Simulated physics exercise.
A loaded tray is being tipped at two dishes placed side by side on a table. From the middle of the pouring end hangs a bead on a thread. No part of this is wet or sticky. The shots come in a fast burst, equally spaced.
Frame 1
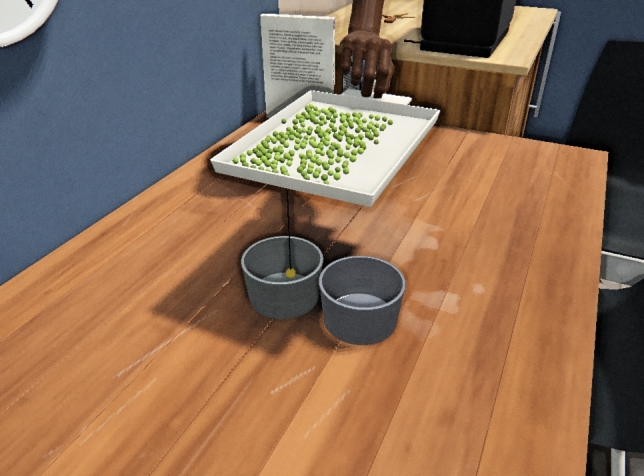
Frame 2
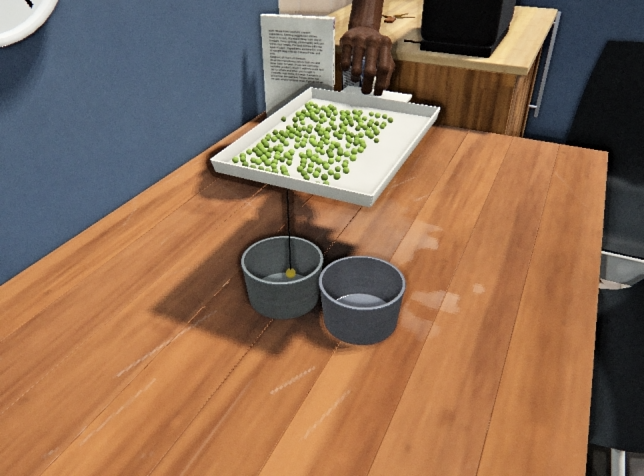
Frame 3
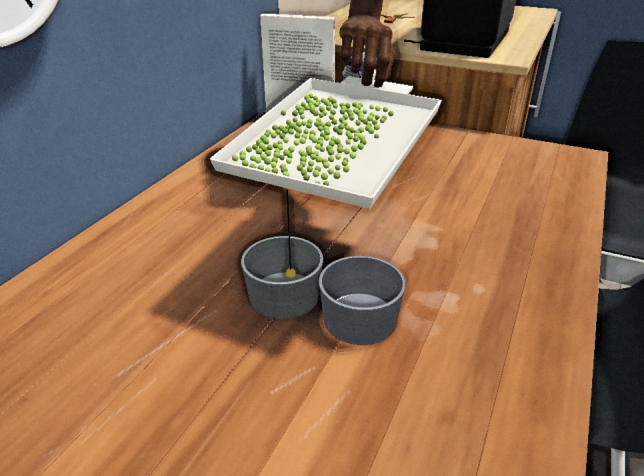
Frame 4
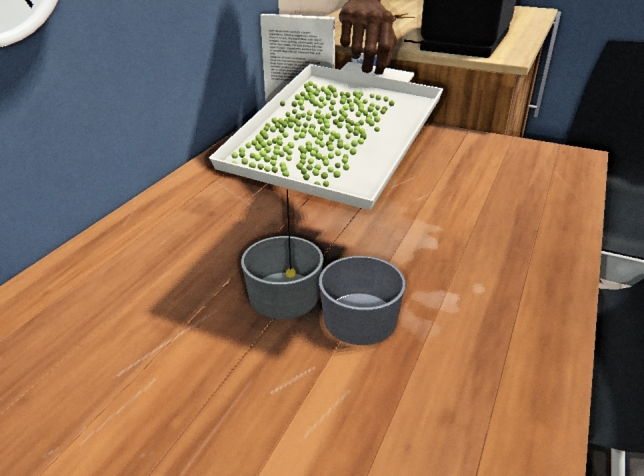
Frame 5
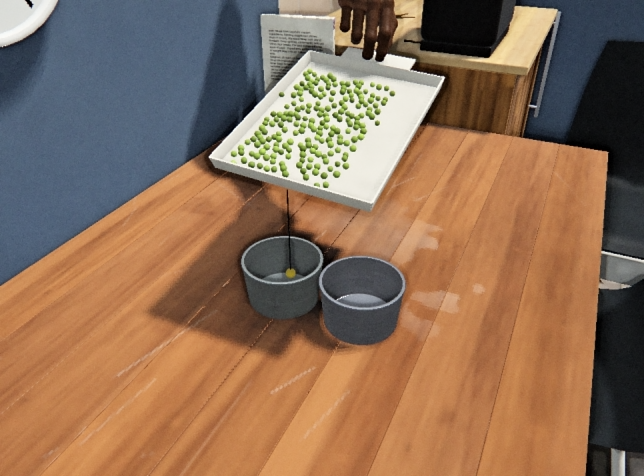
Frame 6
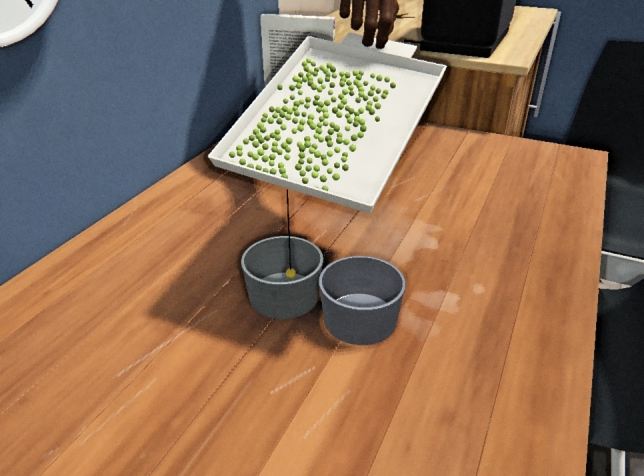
We see a dark-skinned hand gripping a white tray of small green peas above two gray dishes on a wooden table, gradually raising its far end so the tray slants more steeply, its near edge dipping slightly toward the right.
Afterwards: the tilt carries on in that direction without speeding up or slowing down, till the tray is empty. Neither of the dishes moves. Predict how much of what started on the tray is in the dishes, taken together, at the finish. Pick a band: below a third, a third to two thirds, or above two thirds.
Taken together, the dishes hold below a third.
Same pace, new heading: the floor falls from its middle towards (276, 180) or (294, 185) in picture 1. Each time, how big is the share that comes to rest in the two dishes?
About 0 and 0 per cent.
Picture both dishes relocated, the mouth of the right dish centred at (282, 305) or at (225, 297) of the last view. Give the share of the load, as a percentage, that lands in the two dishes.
About 30 per cent first, then about 10 per cent.
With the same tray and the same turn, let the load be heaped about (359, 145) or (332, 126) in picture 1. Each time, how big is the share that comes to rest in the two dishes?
First case around 10 %, second case around 10 %.
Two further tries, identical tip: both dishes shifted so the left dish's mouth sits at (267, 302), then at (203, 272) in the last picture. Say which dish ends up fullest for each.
In order: The right-hand one. Then: The right-hand one.
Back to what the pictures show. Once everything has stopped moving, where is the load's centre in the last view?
Roughly at (327, 381).
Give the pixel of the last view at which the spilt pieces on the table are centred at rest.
Its middle is at roughly (326, 386).
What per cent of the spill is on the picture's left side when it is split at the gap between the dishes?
That would be roughly 50 per cent.
Just after the last frame, tray tipped steeply; the larger part on the tray; about a tenth outside both; about a tenth in the air.
A moment on, tray tipped past a quarter turn; roughly a quarter on the tray; just a few in the right dish; roughly a third outside both; roughly a third in the air.
Further on, tray tipped past a quarter turn; about a tenth in the right dish; just a few in the left dish; almost all outside both.
When it is over, tray tipped past a quarter turn; about a tenth in the right dish; just a few in the left dish; almost all outside both.
